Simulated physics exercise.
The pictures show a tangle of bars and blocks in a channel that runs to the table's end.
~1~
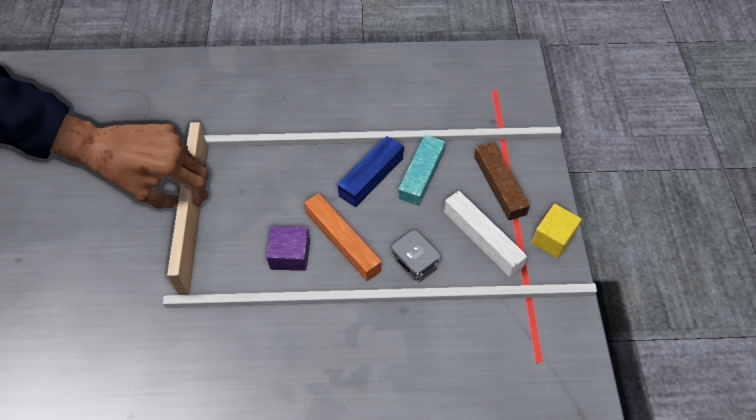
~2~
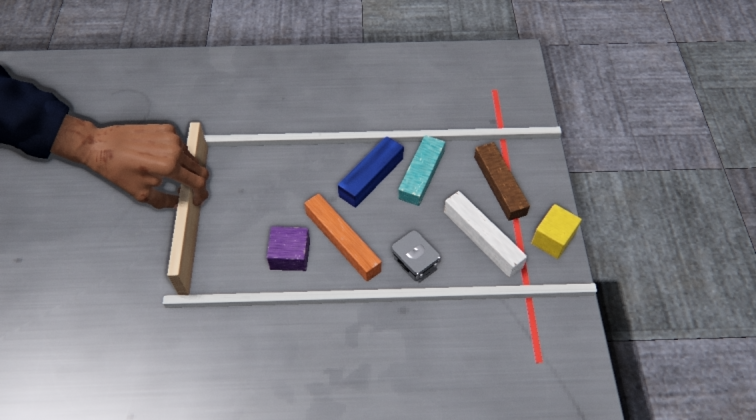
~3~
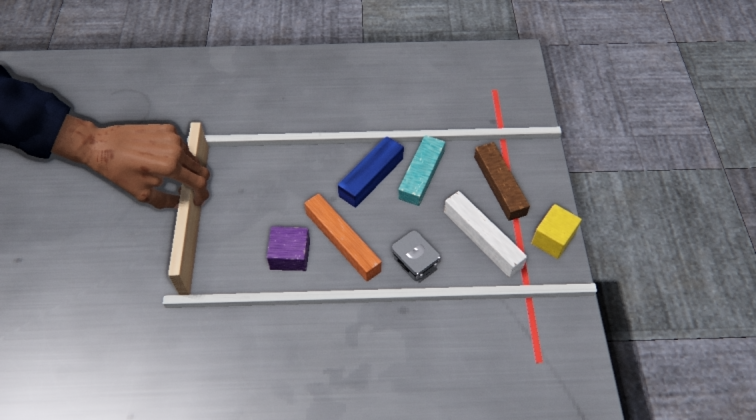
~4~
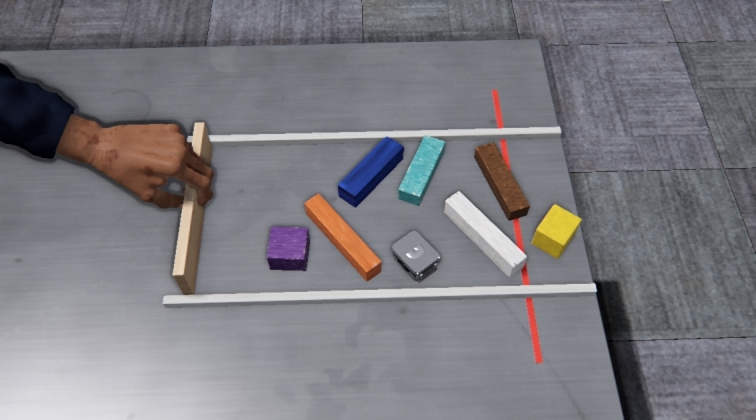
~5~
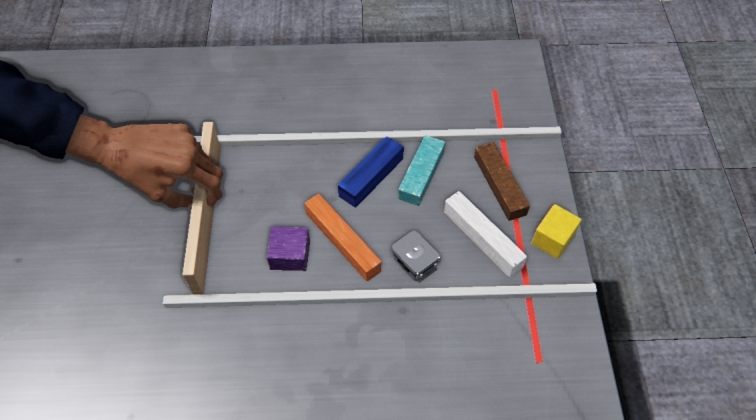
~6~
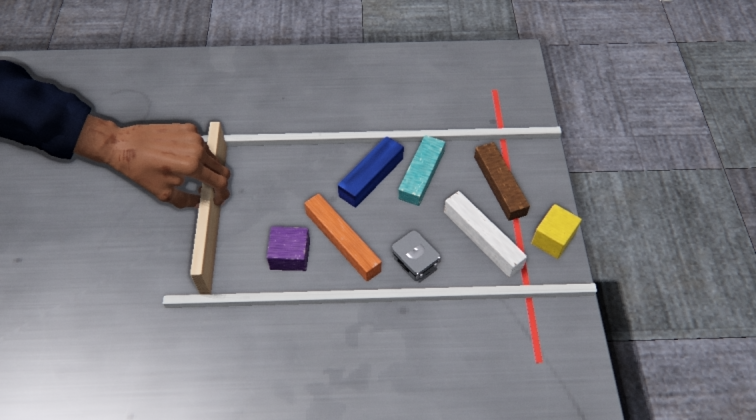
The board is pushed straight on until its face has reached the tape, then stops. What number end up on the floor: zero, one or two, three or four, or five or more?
Outcome: The number that fall off is three or four.
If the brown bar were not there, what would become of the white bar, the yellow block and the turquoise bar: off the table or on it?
The white bar is lost, the yellow block drops off, the turquoise bar stays on.
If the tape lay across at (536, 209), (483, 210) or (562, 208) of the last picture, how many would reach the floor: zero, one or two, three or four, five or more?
In that order: Either three or four; either one or two; 5 or more.
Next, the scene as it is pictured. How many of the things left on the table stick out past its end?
1 of them.
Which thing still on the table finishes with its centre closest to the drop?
The orange bar.
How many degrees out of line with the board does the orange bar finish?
Some 40 degrees.
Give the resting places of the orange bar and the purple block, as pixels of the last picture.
Near (562, 234) and (544, 259).
Early on, none off yet; yellow block at rest near (556, 232); brown bar at rest near (501, 181); white bar at rest near (484, 233).
Finally, the number that fall off is three or four; lost, grey case, white bar, brown bar and yellow block.
